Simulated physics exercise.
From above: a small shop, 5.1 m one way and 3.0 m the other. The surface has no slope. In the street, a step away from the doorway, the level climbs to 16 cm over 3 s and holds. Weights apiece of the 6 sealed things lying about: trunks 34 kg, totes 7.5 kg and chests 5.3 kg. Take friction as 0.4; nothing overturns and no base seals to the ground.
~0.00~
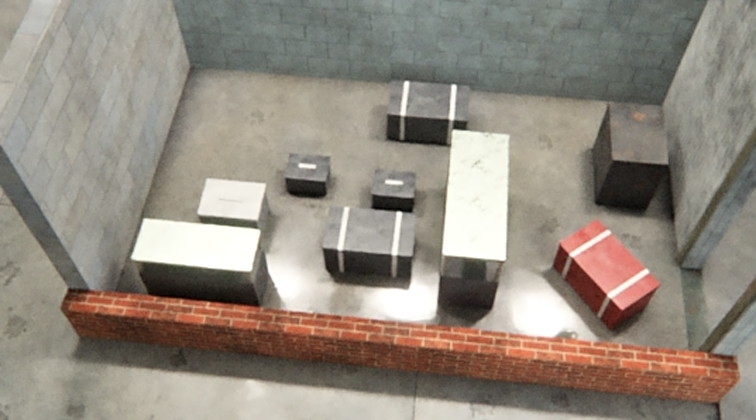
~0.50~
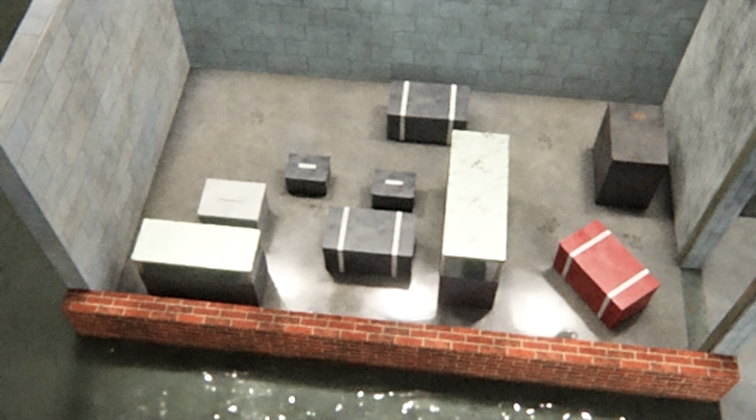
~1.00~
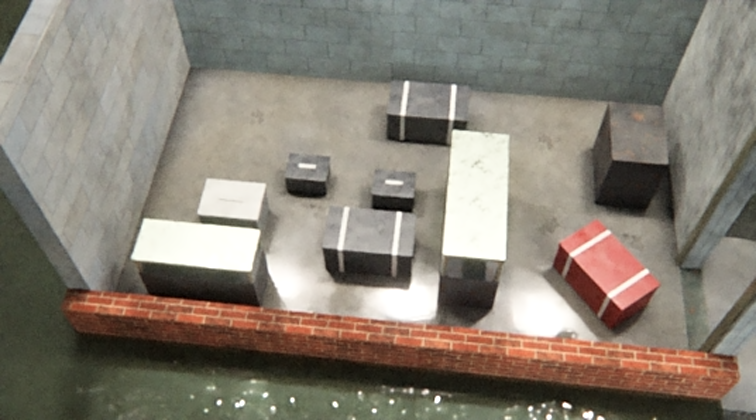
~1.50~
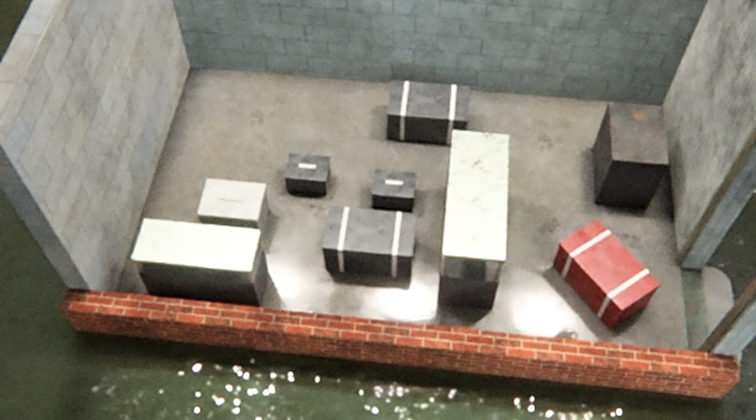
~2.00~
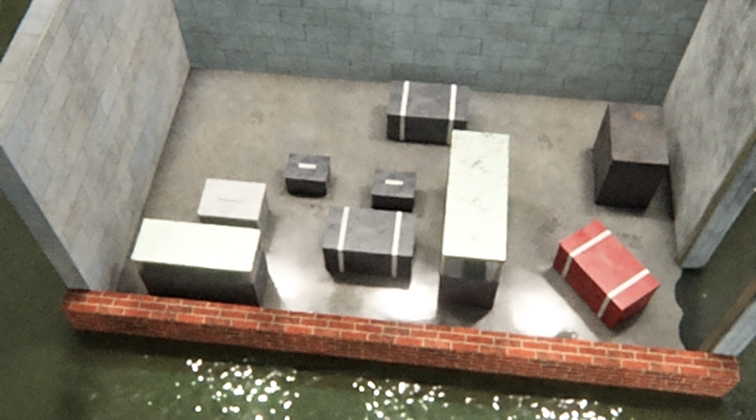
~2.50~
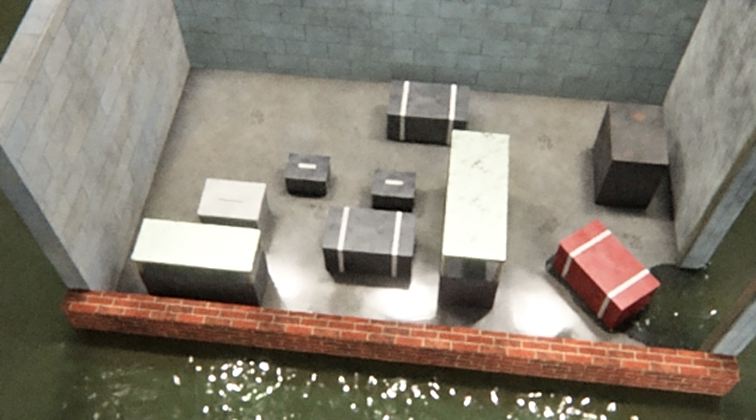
A small shop with grey block walls and a low red brick wall along the front is seen from above. Dark chests with pale straps, small dark boxes, pale-topped counters and a brown block stand about the floor, with a red trunk at right. Greenish water covers the ground outside, then spreads through the gap at right around the trunk, while the objects and camera stay still.
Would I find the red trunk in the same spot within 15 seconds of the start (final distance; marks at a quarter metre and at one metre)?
Red trunk moves a short way.
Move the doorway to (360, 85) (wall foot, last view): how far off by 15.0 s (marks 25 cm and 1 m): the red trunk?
Then the red trunk barely shifts.
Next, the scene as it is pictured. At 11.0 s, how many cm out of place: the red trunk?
Roughly 60 cm by then.
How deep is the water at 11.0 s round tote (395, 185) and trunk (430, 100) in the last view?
About 4 and 5 cm.
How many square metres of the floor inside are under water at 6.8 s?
Some 9.0 m2.
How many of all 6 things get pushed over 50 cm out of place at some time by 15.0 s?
That makes 3.
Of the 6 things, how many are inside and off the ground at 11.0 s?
I count 1.
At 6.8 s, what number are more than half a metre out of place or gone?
I count 1.
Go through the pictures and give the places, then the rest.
In the first picture, the red trunk at (609, 263), on the bottom; water covers 0.0 m2; 0 of 6 have shifted.
In the second picture, the red trunk at (609, 263), on the bottom; water covers 0.0 m2; 0 of 6 have shifted.
In the third picture, the red trunk at (609, 263) rests on the ground; 0.0 m2 under water; 0 of 6 have shifted.
In the fourth picture, the red trunk at (609, 263) rests on the ground; water covers 0.0 m2; 0 of 6 have shifted.
In the fifth picture, the red trunk at (609, 263) rests on the ground; 0.0 m2 under water; 0 of 6 have shifted.
In the sixth picture, the red trunk at (609, 263), on the bottom; 0.4 m2 under water; 0 of 6 have shifted.
After 3.5 s the red trunk is near (608, 263), 0.0 m from its start, aground; 0 afloat.
After 6.8 s the red trunk is near (531, 253), 0.7 m from its start, aground; 0 afloat.
After 11.0 s the red trunk is near (531, 253), 0.7 m from its start, aground; 1 afloat.
After 15.0 s the red trunk is near (531, 253), 0.7 m from its start, aground; 3 afloat.
